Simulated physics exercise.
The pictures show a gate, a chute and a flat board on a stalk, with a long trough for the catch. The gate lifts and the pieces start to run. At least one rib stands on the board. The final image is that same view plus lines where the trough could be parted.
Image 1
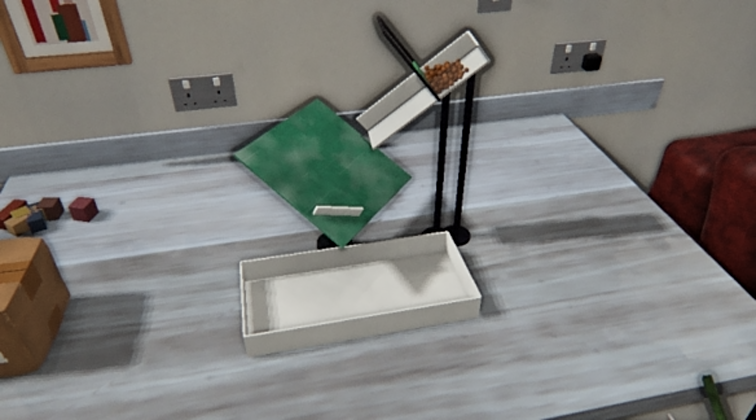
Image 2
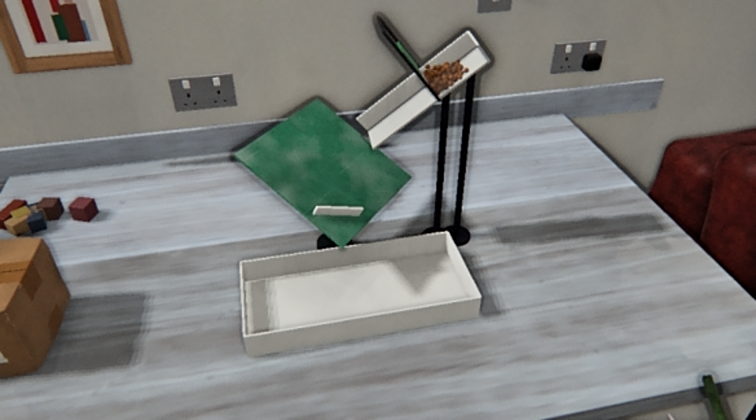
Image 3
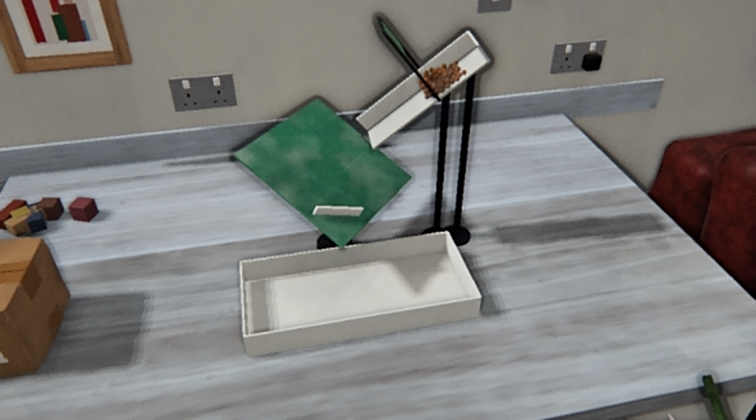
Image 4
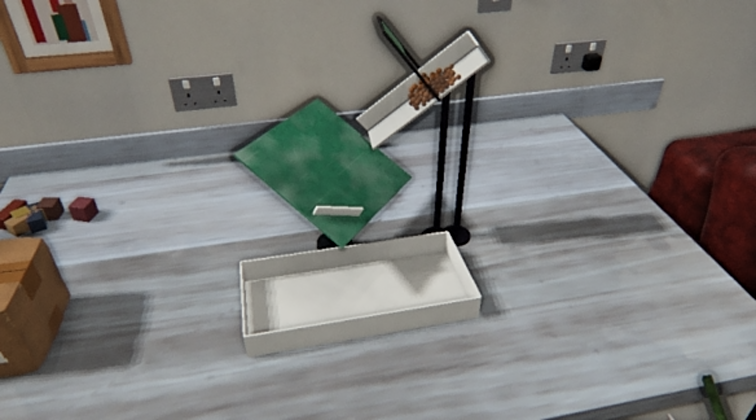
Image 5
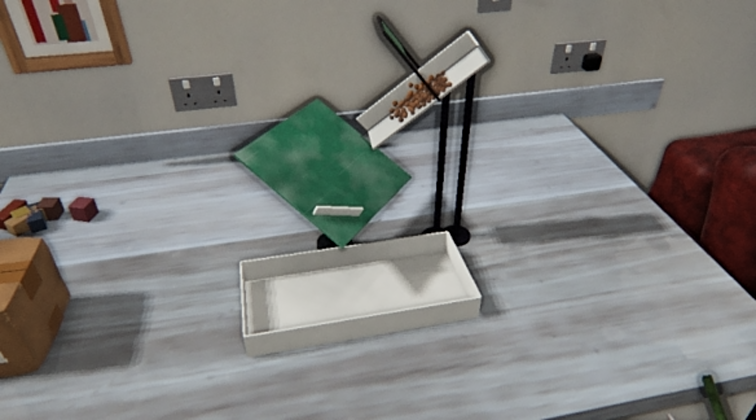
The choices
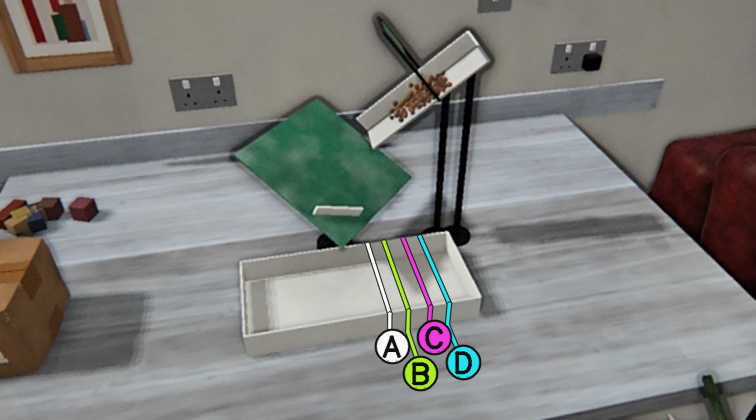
Small brown balls start sliding down a tilted white chute toward a sloping green board.
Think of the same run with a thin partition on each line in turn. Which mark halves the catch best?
Line C does it best.
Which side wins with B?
The right side.
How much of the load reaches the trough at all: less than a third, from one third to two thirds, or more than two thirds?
It is more than two thirds.
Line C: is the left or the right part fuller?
Left.
On the marked copy, line A crosses the front rim at (389, 312); line B crosses the front rim at (408, 309); line C crosses the front rim at (430, 305); line D crosses the front rim at (449, 302).
Choosing A, of what is caught, just a few on the left of the divider, almost all on the right.
Choosing B, of what is caught, about a tenth on the left of the divider, almost all on the right.
Choosing C, of what is caught, the larger part on the left of the divider, roughly a quarter on the right.
Choosing D, of what is caught, almost all on the left of the divider, just a few on the right.
